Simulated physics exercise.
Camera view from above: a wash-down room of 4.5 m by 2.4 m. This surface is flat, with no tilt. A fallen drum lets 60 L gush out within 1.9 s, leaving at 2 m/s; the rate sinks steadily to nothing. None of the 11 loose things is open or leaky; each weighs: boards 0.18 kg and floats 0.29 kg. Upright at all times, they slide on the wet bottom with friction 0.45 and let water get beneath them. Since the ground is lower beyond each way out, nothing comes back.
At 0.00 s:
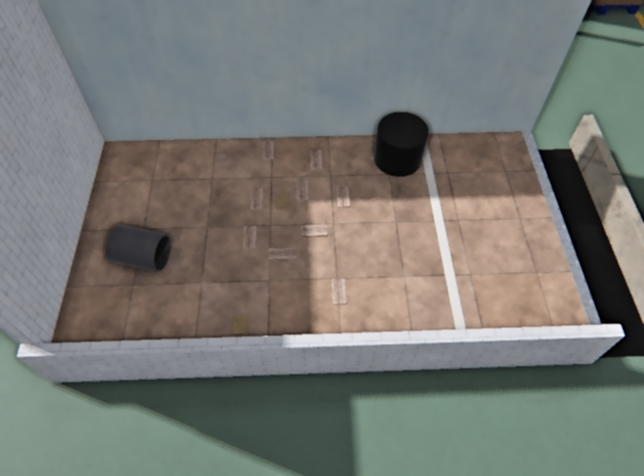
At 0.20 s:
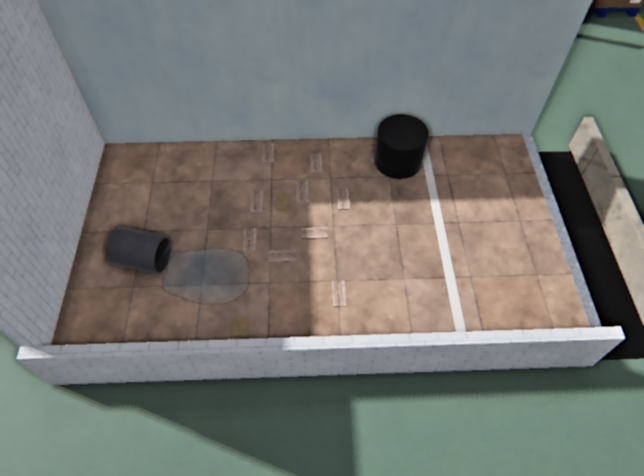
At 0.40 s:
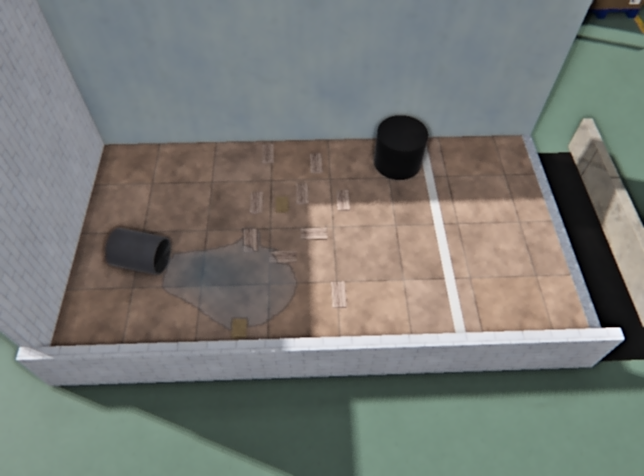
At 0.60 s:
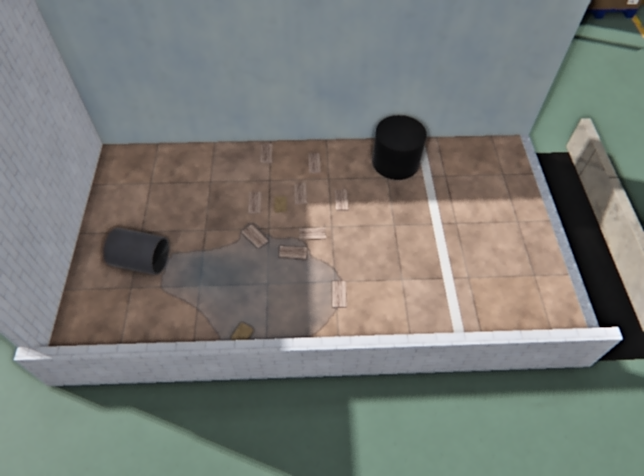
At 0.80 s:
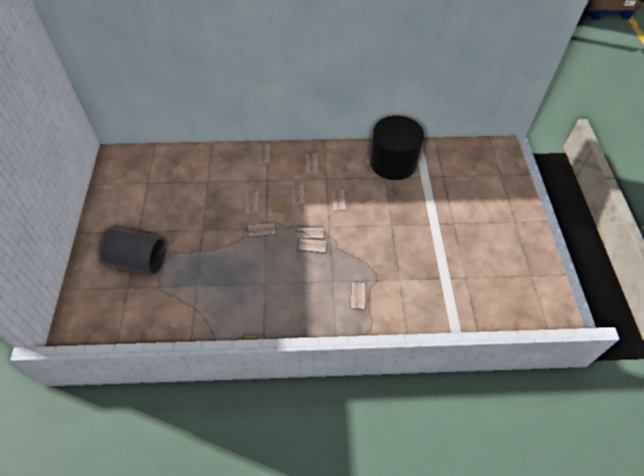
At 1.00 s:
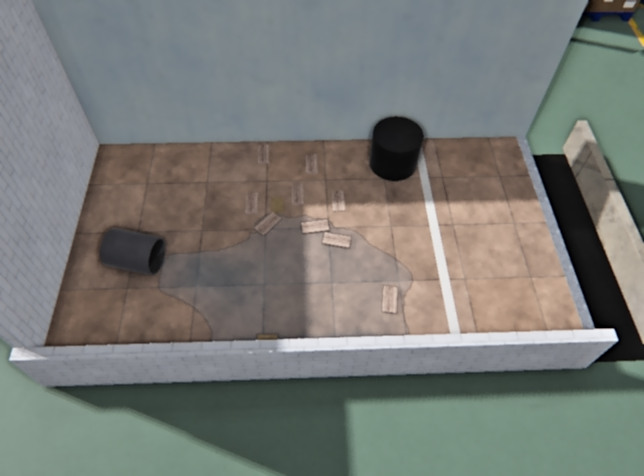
The clip shows a tiled, walled room from above as clear liquid pours from a dark drum lying at the left and spreads rightward across the floor, then shifts several small boards while a black upright drum stays still.
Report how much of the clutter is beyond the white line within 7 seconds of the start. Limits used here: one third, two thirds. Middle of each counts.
Answer: Under one third.
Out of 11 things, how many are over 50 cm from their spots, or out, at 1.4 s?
The number comes to 3.
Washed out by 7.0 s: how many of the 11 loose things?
1.
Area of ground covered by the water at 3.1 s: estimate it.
My estimate is roughly 3.0 m2.
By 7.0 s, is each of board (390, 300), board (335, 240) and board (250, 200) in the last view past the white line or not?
In that order: Past, beyond, not past.
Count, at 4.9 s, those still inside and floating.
That would be 0 of them.
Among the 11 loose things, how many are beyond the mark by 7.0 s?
That would be 3 of them.
After 1.4 s 1 of 11 are over the mark; 4 afloat.
After 3.1 s 3 of 11 are over the mark; 1 afloat.
After 4.9 s 3 of 11 are over the mark; 0 afloat.
After 7.0 s 3 of 11 are over the mark; 0 afloat.
